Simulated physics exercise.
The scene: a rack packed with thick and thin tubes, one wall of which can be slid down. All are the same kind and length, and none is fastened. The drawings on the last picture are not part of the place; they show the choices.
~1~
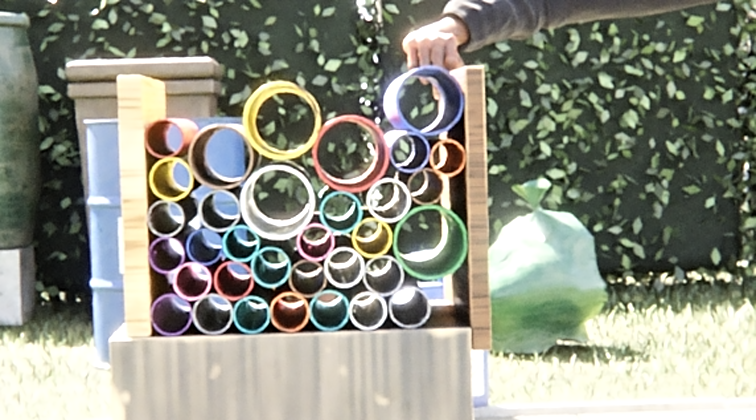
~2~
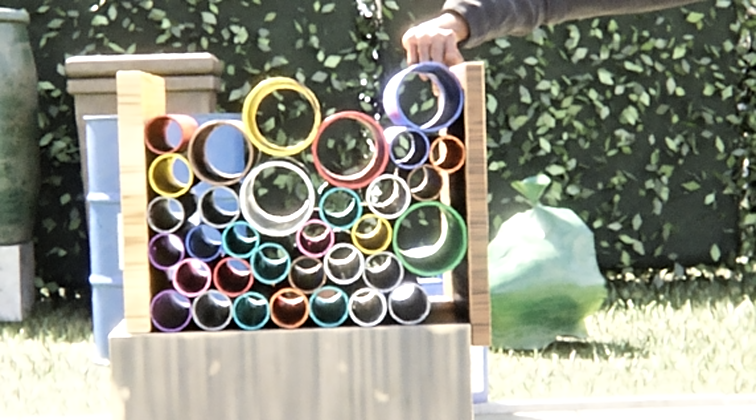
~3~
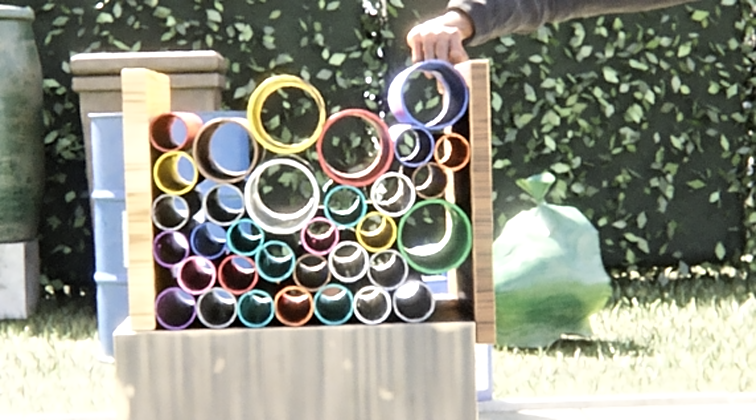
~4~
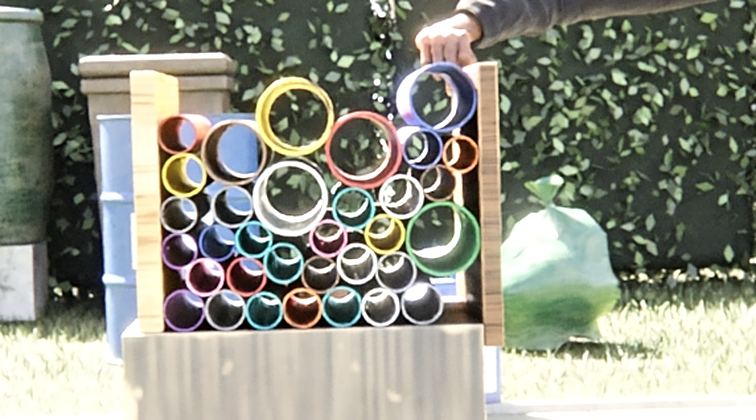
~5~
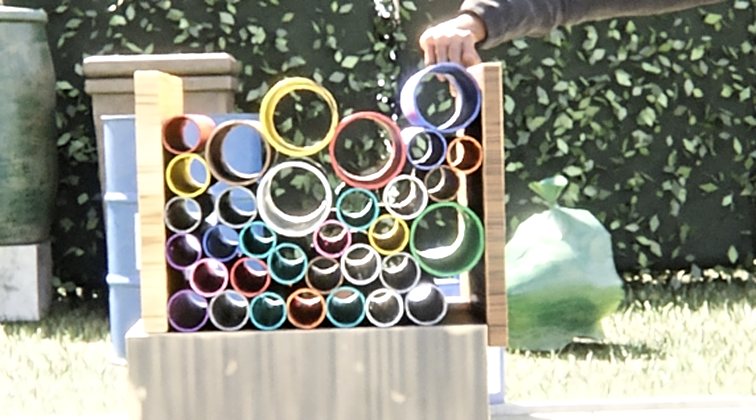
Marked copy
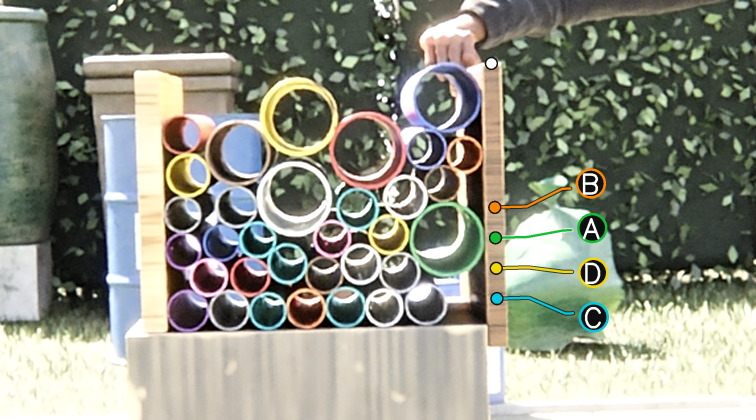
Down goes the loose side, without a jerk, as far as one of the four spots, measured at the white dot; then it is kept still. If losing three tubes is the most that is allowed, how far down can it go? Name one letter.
Slide it to B.
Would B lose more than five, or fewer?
Fewer than five.
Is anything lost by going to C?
At C: Yes.
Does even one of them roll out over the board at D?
Yes, at D.
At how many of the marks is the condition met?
One of them.
On the copy, A at (495, 238); B at (494, 207); C at (497, 298); D at (496, 268); the white dot at (491, 63).
On B. First, top of the board (482, 130).
Then, top of the board (484, 206).
Finally, top of the board (484, 207), two out over the board.
By contrast, A four out over the board; C more than three out over the board; D four out over the board.
